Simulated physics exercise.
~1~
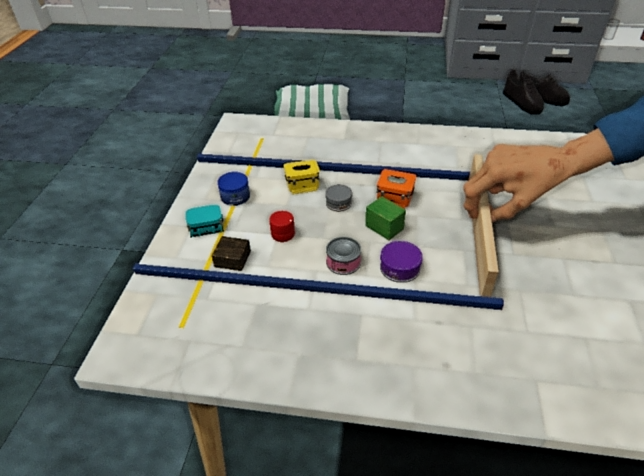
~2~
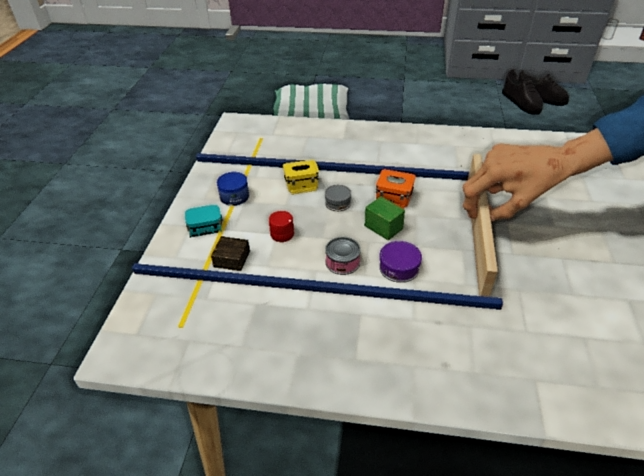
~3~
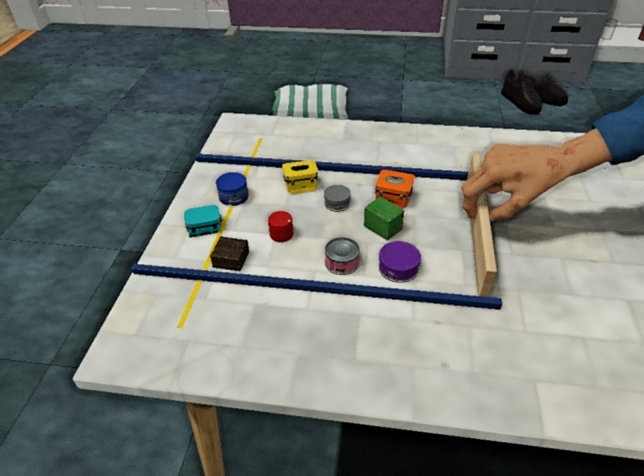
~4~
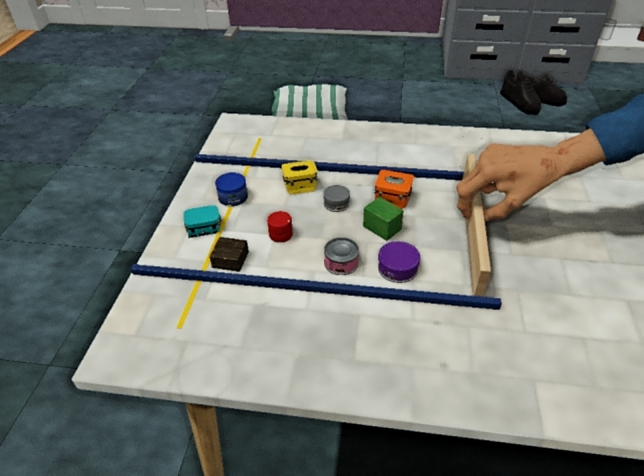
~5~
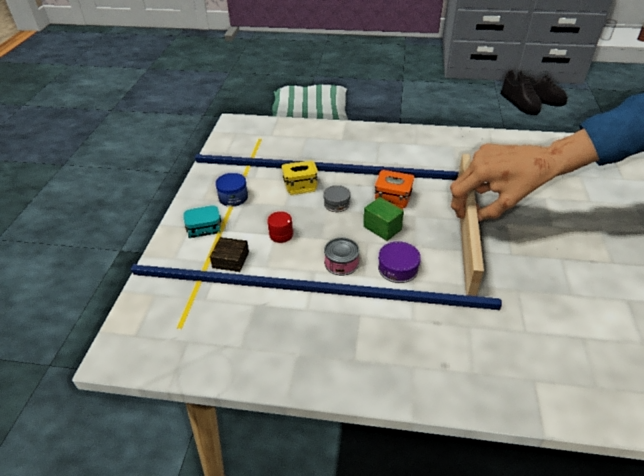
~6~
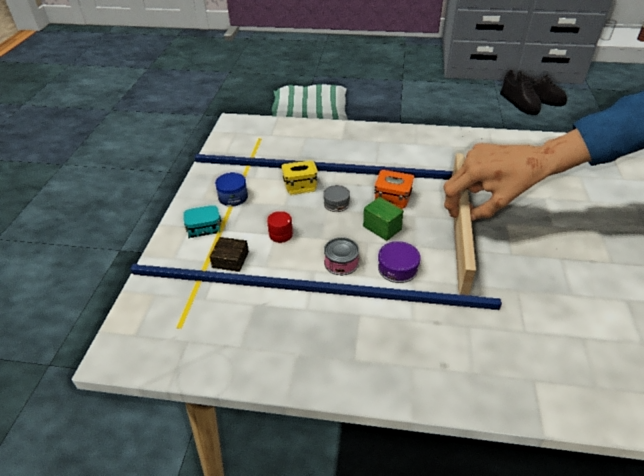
A hand in a blue sleeve grips an upright wooden board on a pale tiled table, seen from above in a room with dark floor tiles. Between two dark blue rails sit ten small objects, with turquoise, blue and black ones near a yellow line at left, and orange, green and purple ones at right. The hand slides the board slightly left while the objects and view stay practically still.
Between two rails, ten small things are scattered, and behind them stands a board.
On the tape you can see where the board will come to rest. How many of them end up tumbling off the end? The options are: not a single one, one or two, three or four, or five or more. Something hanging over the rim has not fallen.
My answer: One or two.
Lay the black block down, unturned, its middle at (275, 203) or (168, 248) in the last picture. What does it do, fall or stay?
Well, the black block stays aboard in the first case and is gone in the second.
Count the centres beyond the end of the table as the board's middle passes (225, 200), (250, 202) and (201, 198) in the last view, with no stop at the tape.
In order: 1, 0, 6.
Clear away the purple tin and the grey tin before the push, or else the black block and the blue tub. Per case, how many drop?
First try 0, second try 0.
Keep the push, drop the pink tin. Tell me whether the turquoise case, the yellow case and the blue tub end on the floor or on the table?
Turquoise case still up, yellow case still up, blue tub down.
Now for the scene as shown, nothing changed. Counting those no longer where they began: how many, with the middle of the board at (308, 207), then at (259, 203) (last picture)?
The counts are 8 and 10.
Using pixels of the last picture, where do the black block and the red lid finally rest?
Final positions - black block around (153, 254), red lid around (194, 221).
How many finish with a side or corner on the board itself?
It is in contact with 3.
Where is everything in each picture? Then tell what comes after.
Turquoise case (205, 221); blue tub (234, 189); black block (232, 253); board (481, 220); tape (230, 214), in the first frame.
Blue tub (233, 189); yellow case (301, 177), in the second frame.
Black block (230, 254); orange case (394, 189), in the third frame.
Turquoise case (203, 222); purple tin (399, 262), in the fourth frame.
Blue tub (232, 190); board (468, 219), in the fifth frame.
Turquoise case (203, 222); blue tub (232, 189); black block (230, 254); board (462, 219); tape (228, 214), in the sixth frame.
Early on, none off yet; turquoise case at rest near (203, 222); blue tub at rest near (232, 189); black block at rest near (230, 254).
A while later, none off yet; turquoise case at rest near (203, 222); blue tub moving near (227, 189); black block travelled about its own width near (200, 255).
Finally, the number that fall off is one or two; lost, blue tub.
